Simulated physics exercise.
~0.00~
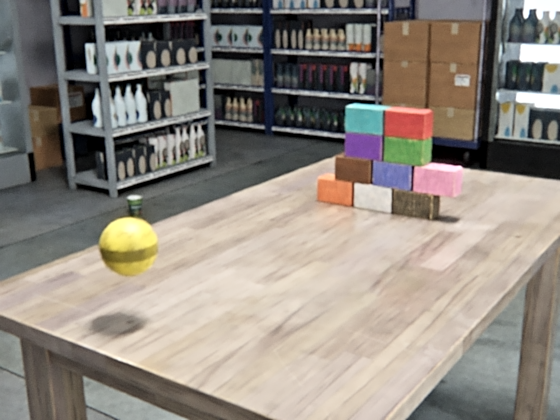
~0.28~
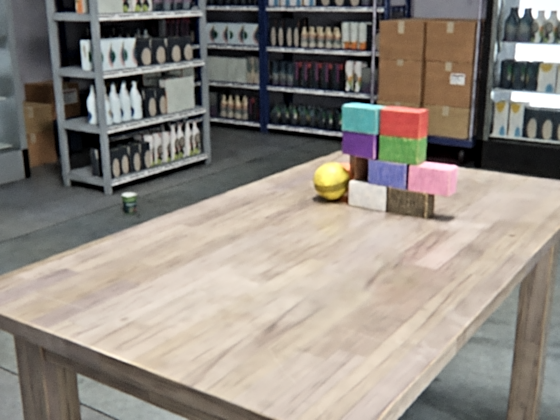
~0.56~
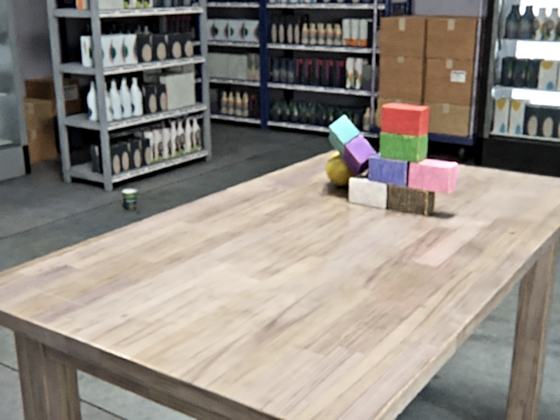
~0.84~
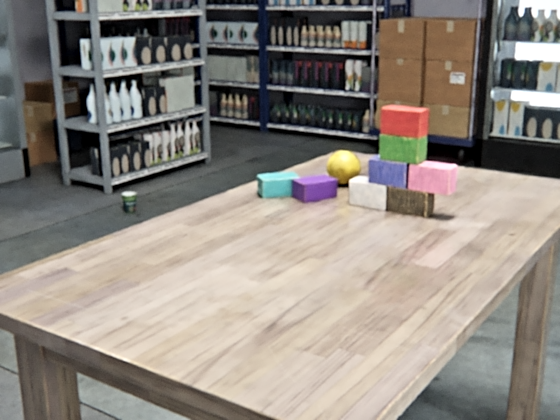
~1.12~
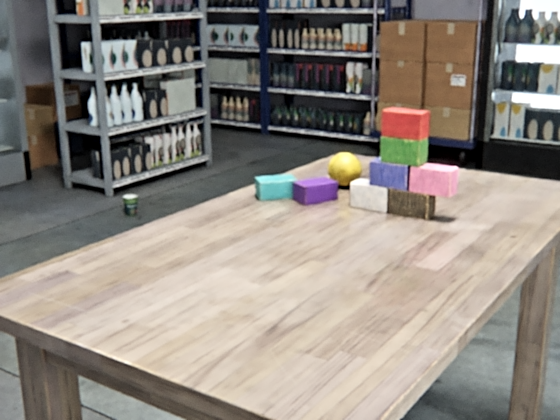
A yellow ball flew across a wooden table into a stack of colorful blocks, knocking the turquoise and purple ones down to the left, where they settled on the tabletop while the red, green, blue, pink, white and dark blocks stayed stacked.
